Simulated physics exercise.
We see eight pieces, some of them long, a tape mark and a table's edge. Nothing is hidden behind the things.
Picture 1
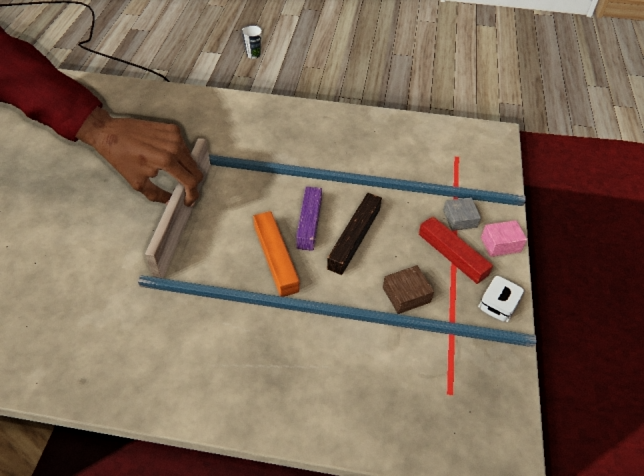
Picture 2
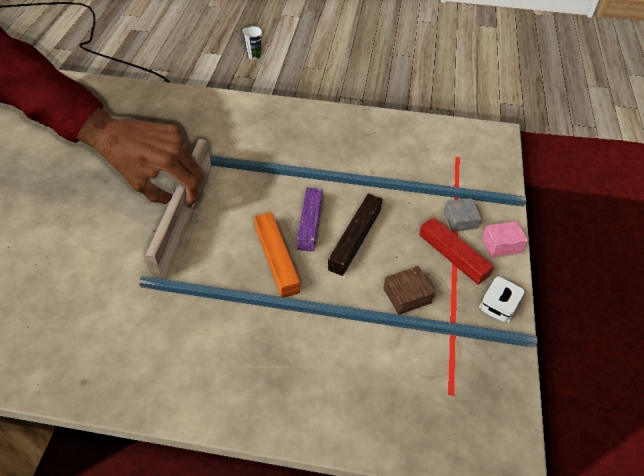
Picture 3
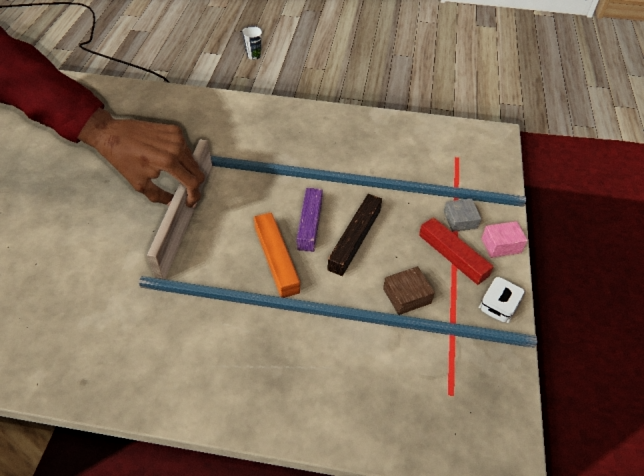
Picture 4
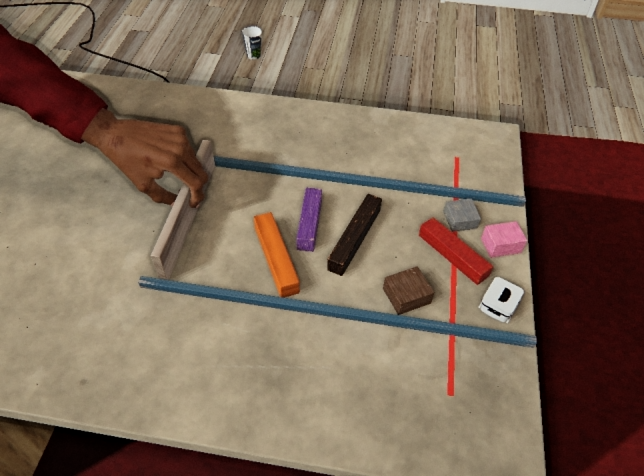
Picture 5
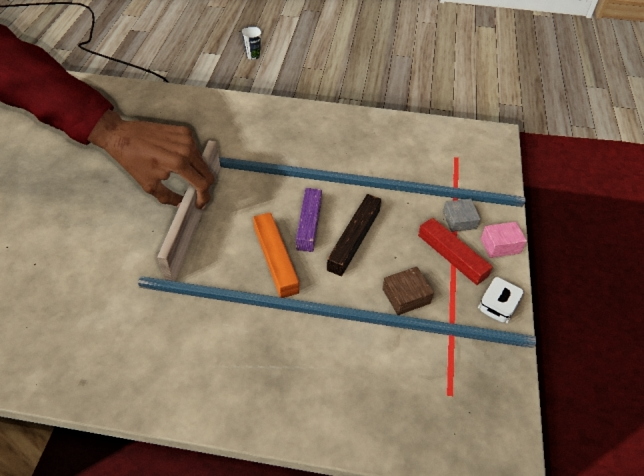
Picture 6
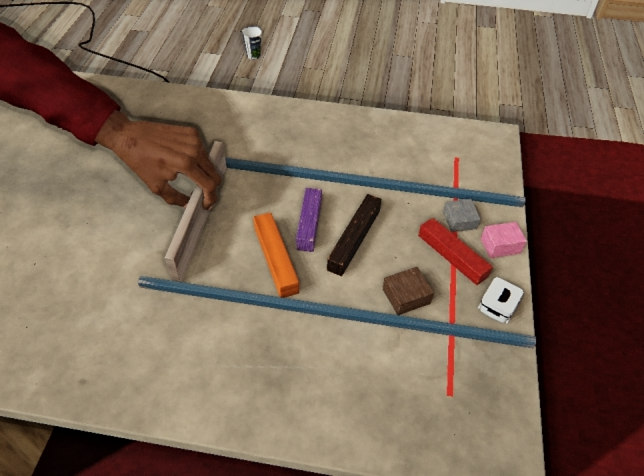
A hand holding a pale board slid it slightly to the right between two blue rails, while the orange, purple, black, red and other pieces ahead of it stayed still on the table.
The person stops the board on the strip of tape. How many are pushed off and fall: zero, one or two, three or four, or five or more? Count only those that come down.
The number that fall off is one or two.
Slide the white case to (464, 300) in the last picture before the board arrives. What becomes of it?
From there it stays on.
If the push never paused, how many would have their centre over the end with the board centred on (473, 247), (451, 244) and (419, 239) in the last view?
The counts: 3, 1 and 0.
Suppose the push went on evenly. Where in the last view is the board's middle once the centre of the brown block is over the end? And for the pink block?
For the brown block at (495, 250), for the pink block at (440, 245).
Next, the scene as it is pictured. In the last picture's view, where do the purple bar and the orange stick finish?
The purple bar stops around (477, 234); the orange stick around (464, 282).
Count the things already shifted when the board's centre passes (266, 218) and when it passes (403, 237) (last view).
1 and 6.
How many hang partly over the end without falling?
Overhanging: 2.
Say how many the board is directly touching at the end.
It touches 2.
A little later, none off yet; pink block at rest near (503, 240); white case at rest near (500, 302); grey block at rest near (461, 216).
Next, none off yet; pink block moving near (507, 240); white case at rest near (500, 302); grey block shifted about its own width near (482, 210).
When it is over, the number that fall off is one or two; down, pink block.
